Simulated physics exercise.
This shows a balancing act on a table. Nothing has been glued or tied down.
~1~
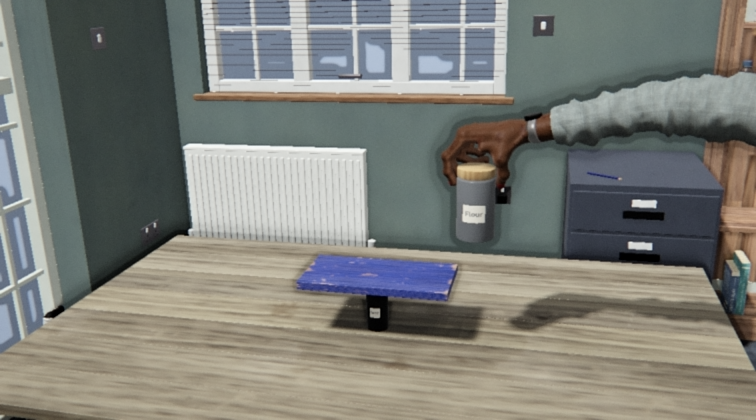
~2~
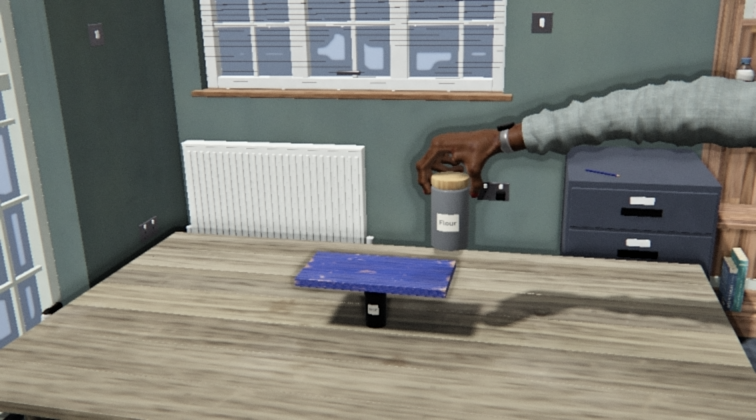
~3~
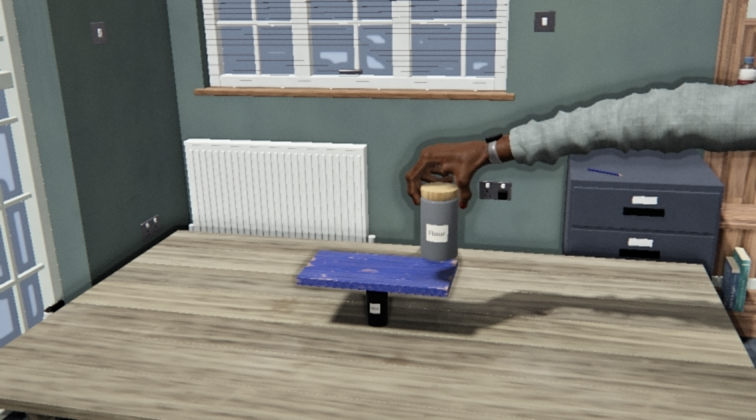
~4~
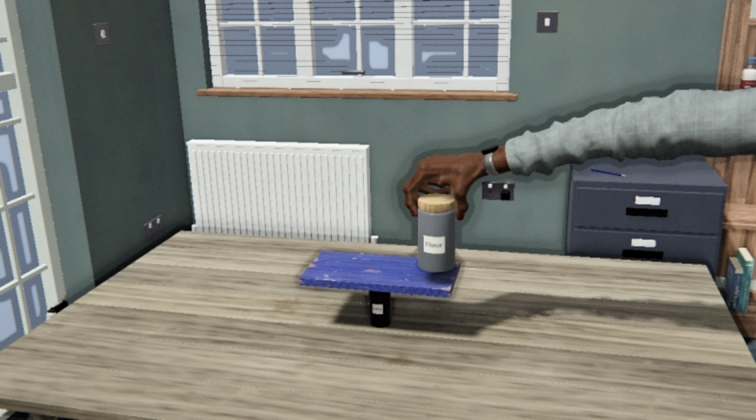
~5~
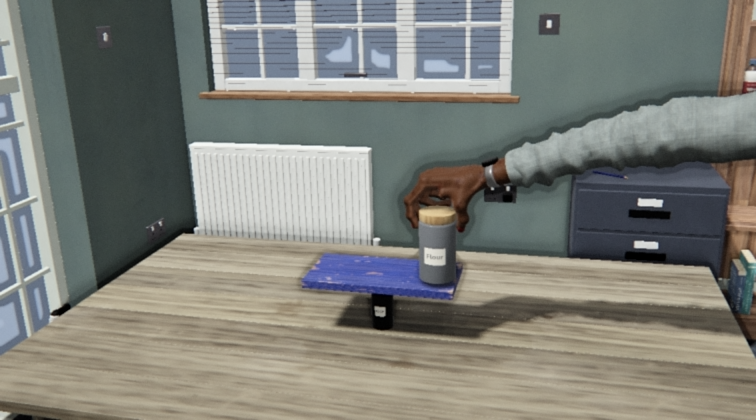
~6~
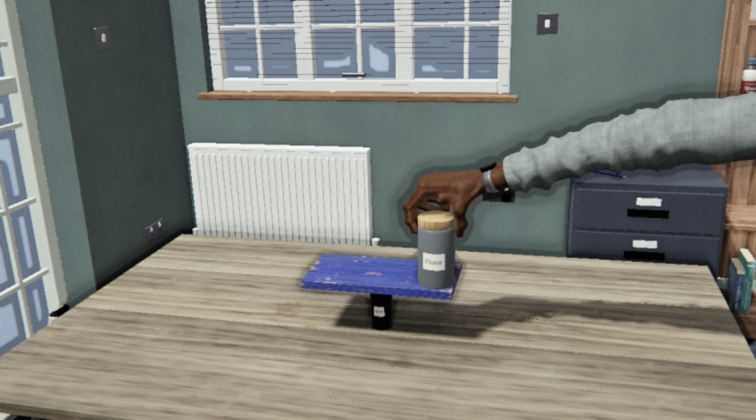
A hand in a grey knitted sleeve reaches in from the right above a wooden table, seen from slightly above in a green-walled room with a window and white radiator. It grips a grey jar with a cork-coloured lid over a blue board resting on a small black object. The hand moves the jar left and lowers it onto the board's right side, while the view shifts very slightly.
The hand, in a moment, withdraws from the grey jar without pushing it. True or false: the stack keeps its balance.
False.
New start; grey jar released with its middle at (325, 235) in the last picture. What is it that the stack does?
Result: The stack tips over.
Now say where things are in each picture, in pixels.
In the first frame, on its way; grey jar (476, 202); blue board (379, 276).
In the second frame, on its way; grey jar (450, 211); blue board (377, 273).
In the third frame, on its way; grey jar (440, 221); blue board (379, 272).
In the fourth frame, on its way; grey jar (437, 233); blue board (382, 273).
In the fifth frame, on its way; grey jar (438, 244); blue board (384, 275).
In the sixth frame, in place under the hand; grey jar (436, 250); blue board (383, 275).
Then, 0.40 s on from there, grey jar now fallen; blue board turned 52° from how it was put.
Then, 0.60 s on from there, blue board now fallen; black shaker turned 56° from how it was put.
In the end, fallen, blue board and grey jar; toppled in the stack, black shaker. The stack comes apart.
